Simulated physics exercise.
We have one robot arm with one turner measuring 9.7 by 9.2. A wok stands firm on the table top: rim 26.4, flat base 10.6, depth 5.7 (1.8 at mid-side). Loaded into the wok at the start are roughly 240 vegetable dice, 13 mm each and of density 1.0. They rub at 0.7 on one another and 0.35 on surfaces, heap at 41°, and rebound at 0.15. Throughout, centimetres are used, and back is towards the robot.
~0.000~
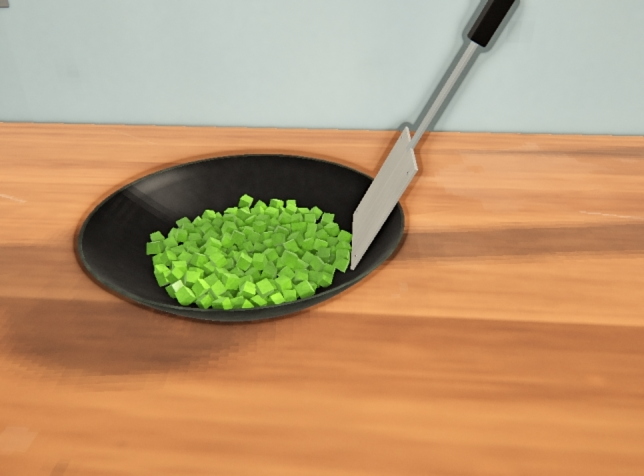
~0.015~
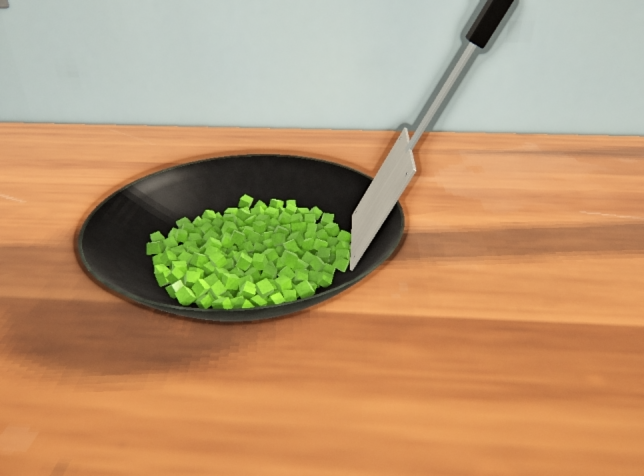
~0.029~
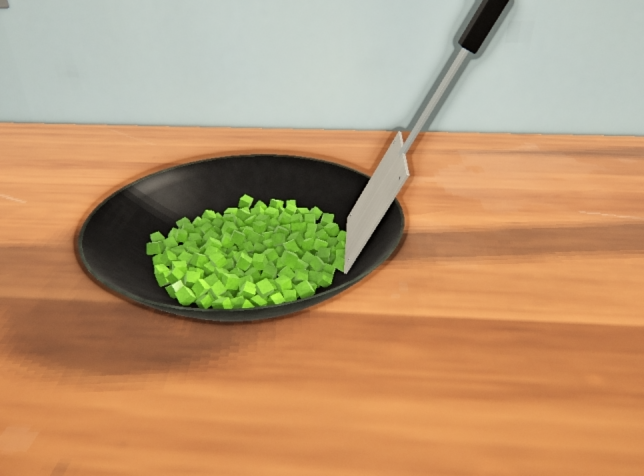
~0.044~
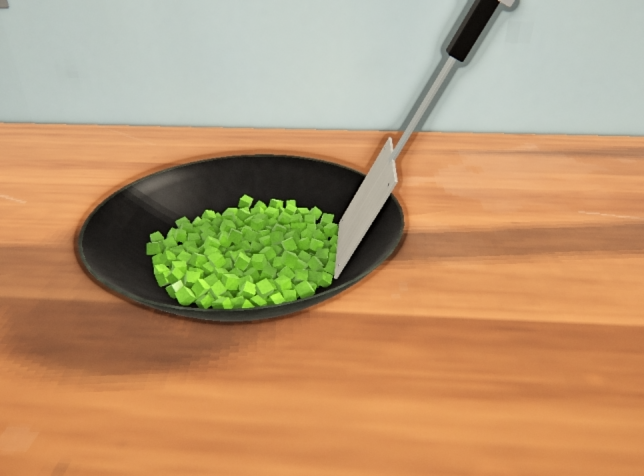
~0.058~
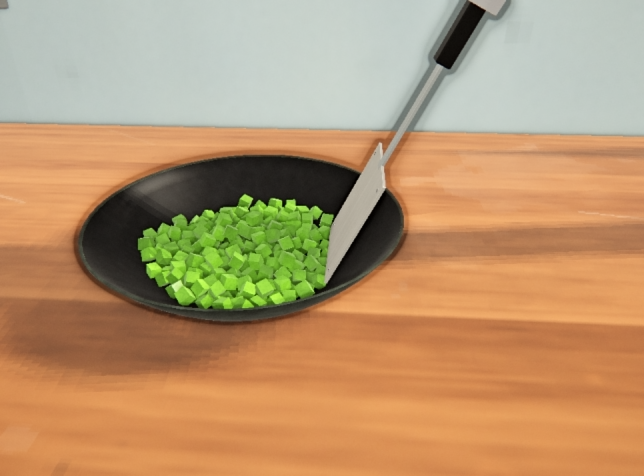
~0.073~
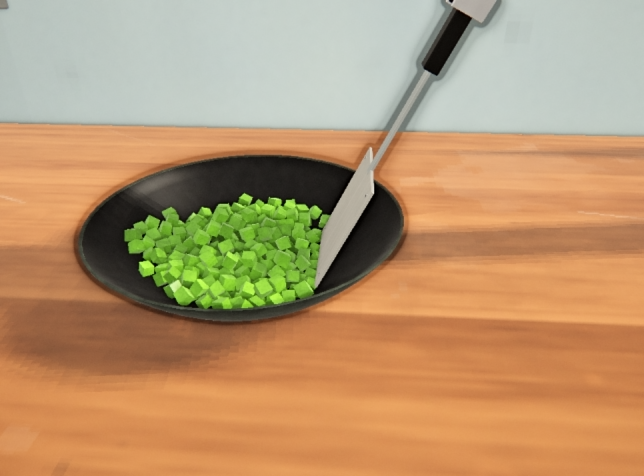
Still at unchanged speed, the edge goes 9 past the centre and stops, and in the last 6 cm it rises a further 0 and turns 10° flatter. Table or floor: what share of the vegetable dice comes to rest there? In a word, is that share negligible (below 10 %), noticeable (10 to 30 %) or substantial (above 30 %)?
In a word, substantial.
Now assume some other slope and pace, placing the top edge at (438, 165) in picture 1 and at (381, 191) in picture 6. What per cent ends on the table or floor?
Roughly 45 %.
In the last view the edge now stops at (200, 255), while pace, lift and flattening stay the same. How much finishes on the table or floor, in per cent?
Close to 20 per cent finishes on the table or floor.
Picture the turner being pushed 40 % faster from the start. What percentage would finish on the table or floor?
Estimated result: Some 55 %.
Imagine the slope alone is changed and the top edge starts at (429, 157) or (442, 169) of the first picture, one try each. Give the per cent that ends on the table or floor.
First try around 45 percent, second around 50 percent.
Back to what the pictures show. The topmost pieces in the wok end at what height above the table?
Height at the end: Around 7.5 cm.
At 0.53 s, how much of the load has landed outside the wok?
Some 45 per cent.
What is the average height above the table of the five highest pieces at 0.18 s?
They are some 8 cm up.
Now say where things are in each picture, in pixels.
The turner top edge at (411, 146), sloping 64°; upper third of the load around (252, 245), from x 155 to 345, top at y 200; 244 in the wok, in the first frame.
The turner top edge at (410, 147), sloping 64°; upper third of the load around (252, 245), from x 155 to 345, top at y 200, in the second frame.
The turner top edge at (404, 151), sloping 64°; upper third of the load around (252, 246), from x 155 to 345, top at y 200, in the third frame.
The turner top edge at (393, 157), sloping 64°; upper third of the load around (246, 239), from x 155 to 335, top at y 200, in the fourth frame.
The turner top edge at (382, 163), sloping 64°; upper third of the load around (238, 234), from x 145 to 330, top at y 200, in the fifth frame.
The turner top edge at (372, 168), sloping 64°; upper third of the load around (226, 232), from x 135 to 325, top at y 200; 244 in the wok, in the sixth frame.
After 0.18 s, sloping 64°, highest piece 11 above the table; 240 in the wok, 4 on the blade or in flight.
After 0.28 s, sloping 61°, highest piece 15 above the table; 211 in the wok, 33 on the blade or in flight.
After 0.53 s, sloping 54°, highest piece 7 above the table; 131 in the wok, 111 on the table or floor, 2 on the blade or in flight.
After 1.58 s, sloping 54°, highest piece 7 above the table; 130 in the wok, 114 on the table or floor.
In the end, 130 in the wok, 114 on the table or floor. That is 47 % on the table or floor.
